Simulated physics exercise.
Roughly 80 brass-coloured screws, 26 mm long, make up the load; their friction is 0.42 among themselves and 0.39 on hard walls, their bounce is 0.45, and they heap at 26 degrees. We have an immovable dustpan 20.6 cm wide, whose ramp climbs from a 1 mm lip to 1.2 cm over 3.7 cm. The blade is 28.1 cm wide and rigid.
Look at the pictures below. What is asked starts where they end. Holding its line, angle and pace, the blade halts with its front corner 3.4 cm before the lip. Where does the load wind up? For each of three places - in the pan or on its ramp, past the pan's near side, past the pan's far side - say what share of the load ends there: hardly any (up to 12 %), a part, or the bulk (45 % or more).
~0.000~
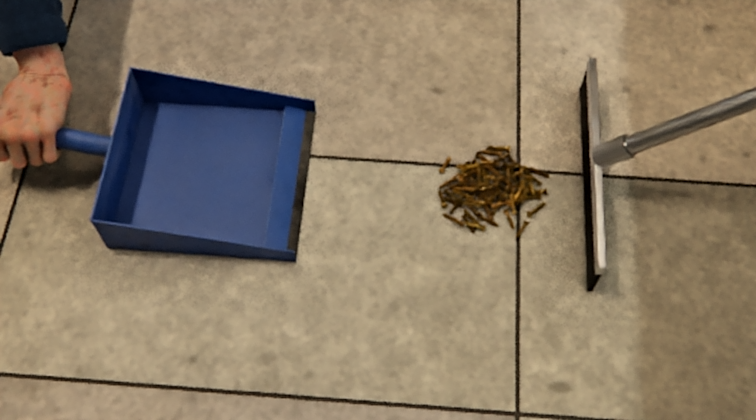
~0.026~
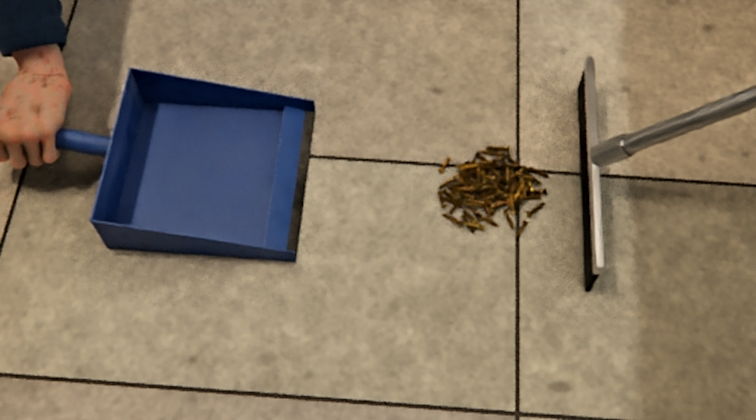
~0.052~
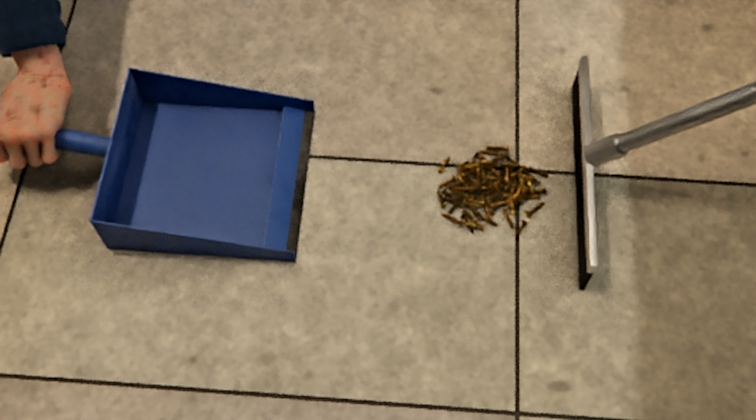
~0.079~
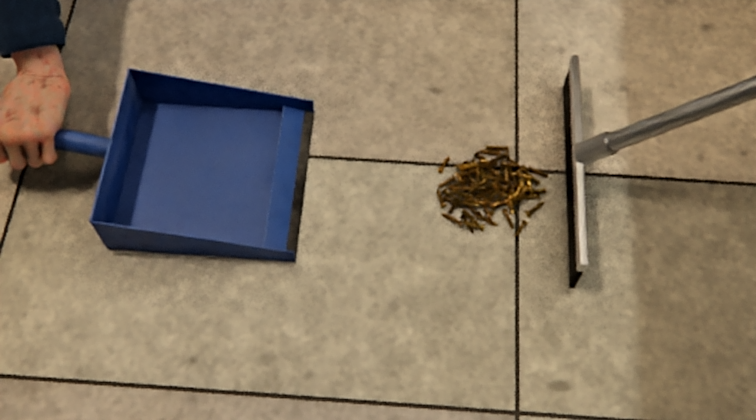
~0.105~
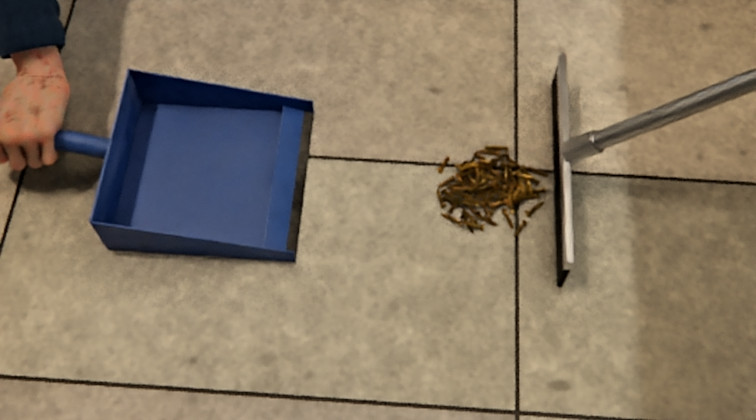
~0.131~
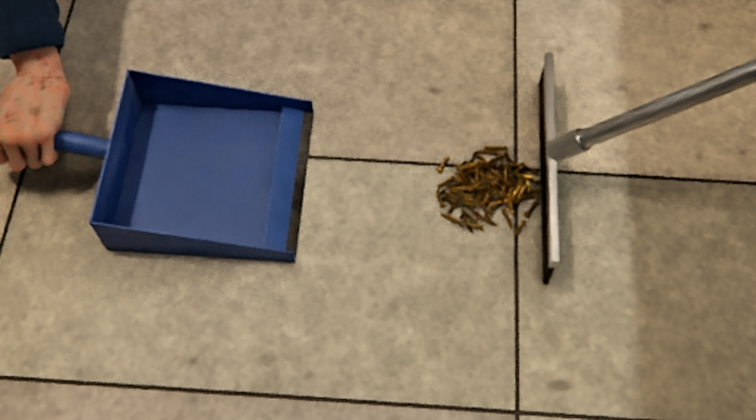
In the pan or on its ramp: A part; past the pan's near side: Hardly any; past the pan's far side: Hardly any.
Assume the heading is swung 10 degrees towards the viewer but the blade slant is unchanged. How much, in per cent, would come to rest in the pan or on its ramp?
Estimate: 25 % in pan or on ramp.
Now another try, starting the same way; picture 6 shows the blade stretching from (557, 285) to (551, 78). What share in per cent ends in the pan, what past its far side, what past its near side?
Pan 15 % / far 5 % / near 20 %.
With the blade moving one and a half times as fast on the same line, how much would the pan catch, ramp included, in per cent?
Then around 40 per cent.
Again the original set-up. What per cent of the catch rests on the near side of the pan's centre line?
I'd put it at around 30 per cent.
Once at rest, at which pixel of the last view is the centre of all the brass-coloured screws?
I'd say roughly (311, 169).
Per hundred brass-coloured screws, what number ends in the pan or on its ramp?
Share at rest: Approx. 25 per cent.
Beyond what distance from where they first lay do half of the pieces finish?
I'd put it near 22 cm.
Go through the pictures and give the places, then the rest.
Blade from (600, 269) to (591, 66), moved 0.0 cm, 0 of the pieces shifted so far; middle of the pieces at (492, 191); pan at (200, 176), in the first picture.
Blade from (598, 269) to (589, 65), moved 0.2 cm, 0 of the pieces shifted so far; middle of the pieces at (492, 191), in the second picture.
Blade from (592, 268) to (583, 65), moved 0.8 cm, 0 of the pieces shifted so far; middle of the pieces at (491, 191), in the third picture.
Blade from (582, 266) to (574, 63), moved 1.9 cm, 0 of the pieces shifted so far; middle of the pieces at (491, 190), in the fourth picture.
Blade from (568, 264) to (561, 62), moved 3.3 cm, 0 of the pieces shifted so far; middle of the pieces at (490, 190), in the fifth picture.
Blade from (554, 263) to (548, 61), moved 4.8 cm, 1 of the pieces shifted so far; middle of the pieces at (490, 190); pan at (198, 177). The blade's pace is about 0.60 m/s, heading 3 degrees away from the viewer's side, in the sixth picture.
Then, at 0.34 s, middle of the blade 16 cm from the lip; 0 % over the lip, far side 0 %, near side 0 %.
Then, at 0.49 s, middle of the blade 7 cm from the lip; 0 % over the lip, far side 0 %, near side 0 %.
After 0.76 s, middle of the blade 3 cm from the lip; 30 % over the lip, far side 5 %, near side 0 %.
In the end, at 1.6 s, pan 25 %, near side 0 %, far side 5 %, in front of the lip or behind the blade 70 %.
